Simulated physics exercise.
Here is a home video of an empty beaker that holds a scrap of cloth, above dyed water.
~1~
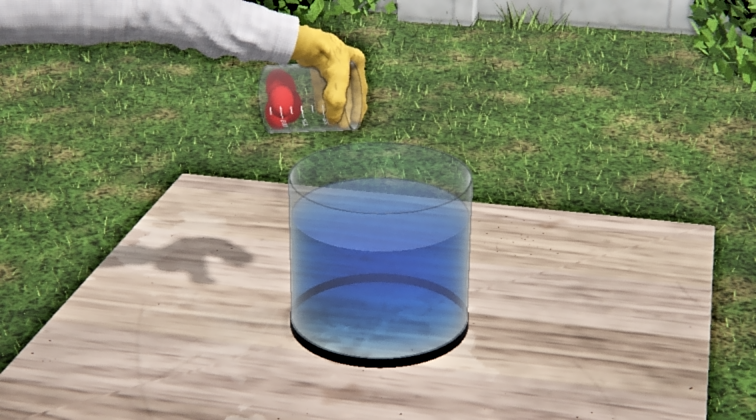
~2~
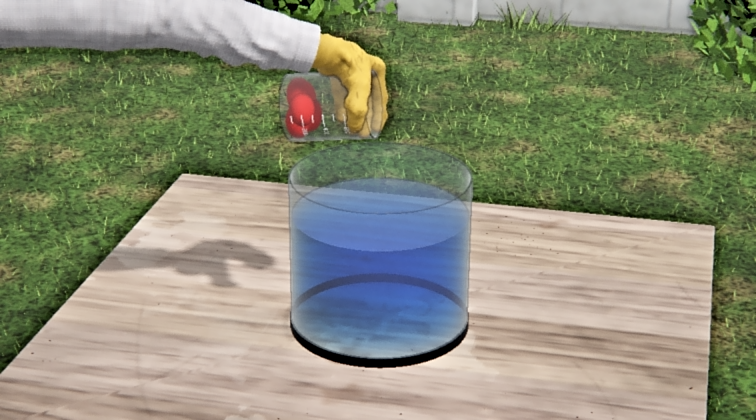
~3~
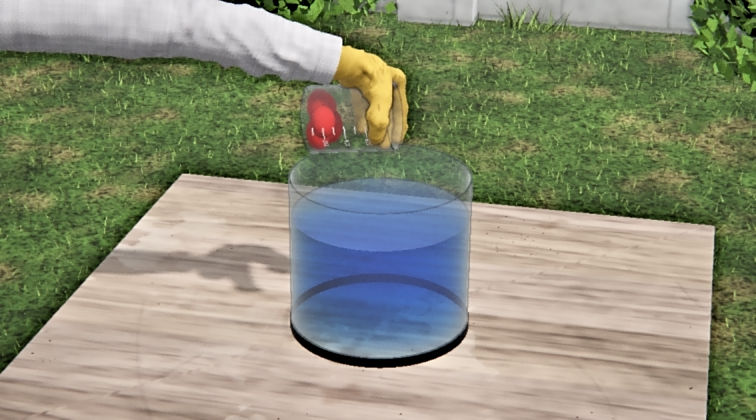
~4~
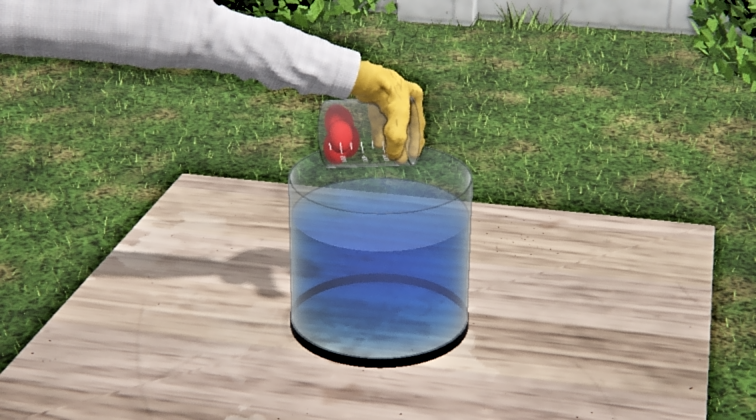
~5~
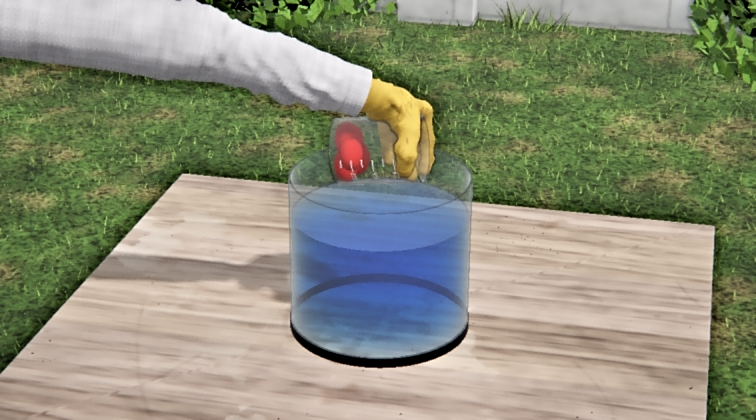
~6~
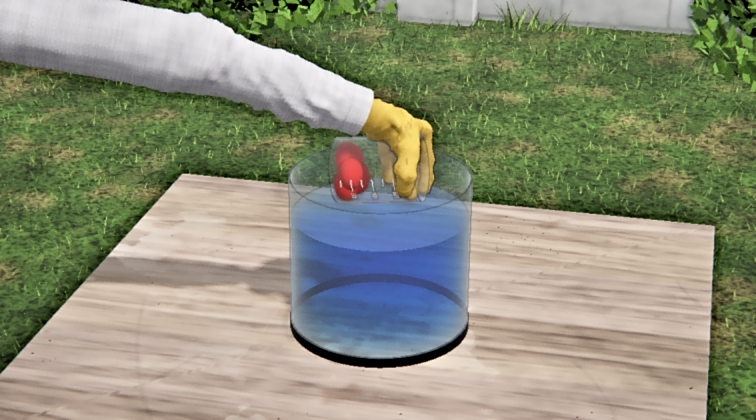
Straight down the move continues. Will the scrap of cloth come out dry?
Under the surface the scrap of cloth ends up wet.
Next, the beaker enters the dyed water.
After that, dyed water pours in as the air escapes.
Finally, the beaker is under, flooded, and the scrap of cloth is wet.
